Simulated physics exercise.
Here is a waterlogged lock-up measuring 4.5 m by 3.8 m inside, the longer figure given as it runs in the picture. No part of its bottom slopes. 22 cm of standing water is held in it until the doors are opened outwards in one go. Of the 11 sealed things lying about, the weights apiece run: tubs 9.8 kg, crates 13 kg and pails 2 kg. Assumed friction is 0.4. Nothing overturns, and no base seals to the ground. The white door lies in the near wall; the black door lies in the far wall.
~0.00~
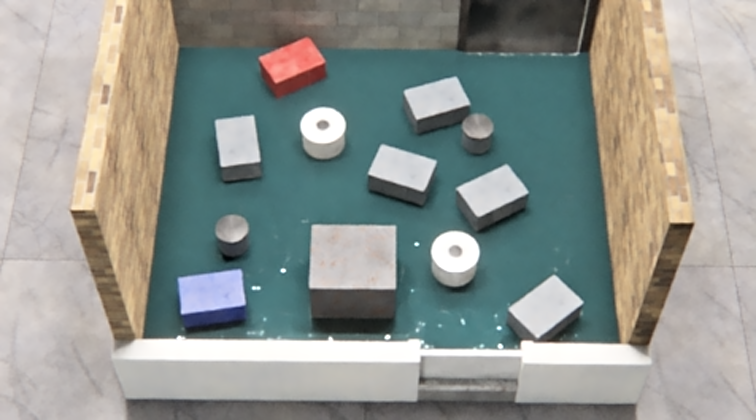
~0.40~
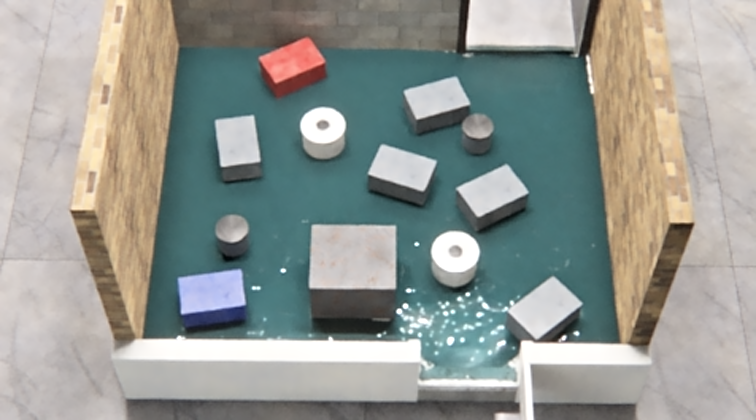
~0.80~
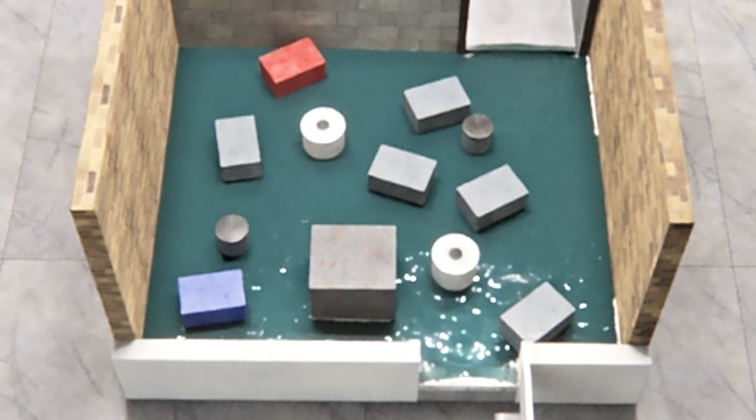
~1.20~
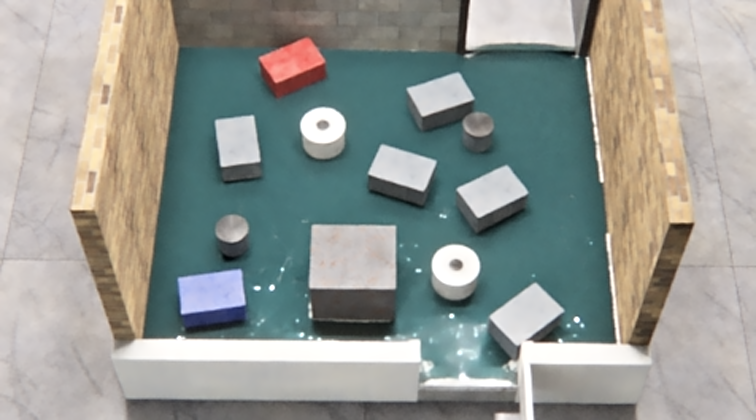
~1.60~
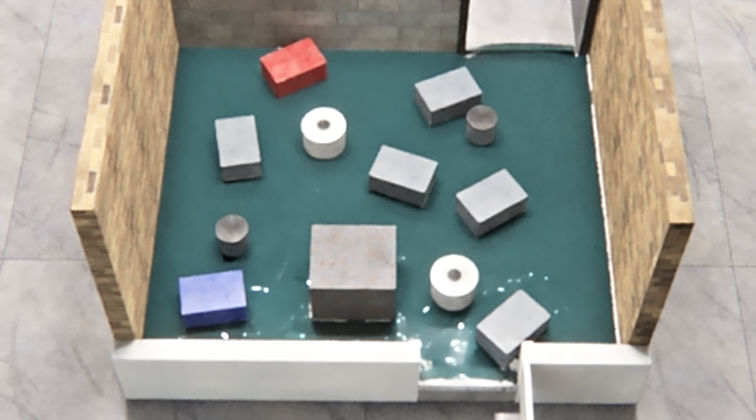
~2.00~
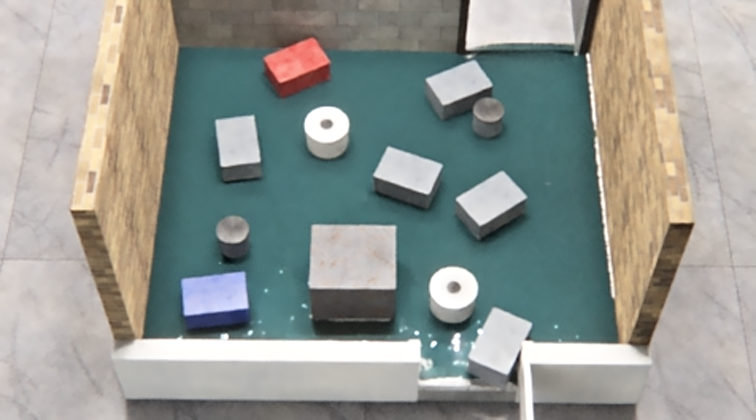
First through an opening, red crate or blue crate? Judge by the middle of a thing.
The red one gets out first.
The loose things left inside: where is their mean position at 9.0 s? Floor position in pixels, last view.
They average out to somewhere around (411, 204).
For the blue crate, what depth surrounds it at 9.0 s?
Depth: About 12 cm.
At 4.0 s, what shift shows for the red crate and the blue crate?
About 50 and 20 cm by then.
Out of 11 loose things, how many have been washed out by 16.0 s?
I count 6 by that time.
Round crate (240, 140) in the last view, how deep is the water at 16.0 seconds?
8 cm.
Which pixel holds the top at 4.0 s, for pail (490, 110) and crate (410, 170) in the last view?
Roughly (537, 76), then roughly (464, 170).
After 4.0 s the red crate is near (341, 63), 0.5 m from its start, afloat; the blue crate is near (230, 299), 0.2 m from its start, afloat; 3 of 11 are out; 8 afloat.
After 9.0 s the red crate has gone out (at 9.0 s); the blue crate is near (261, 306), 0.5 m from its start, afloat; 5 of 11 are out; 6 afloat.
After 16.0 s the red crate has gone out (at 9.0 s); the blue crate is near (281, 325), 0.7 m from its start, afloat; 6 of 11 are out; 5 afloat.
After 20.0 s the red crate has gone out (at 9.0 s); the blue crate is near (275, 323), 0.7 m from its start, afloat; 8 of 11 are out; 3 afloat.
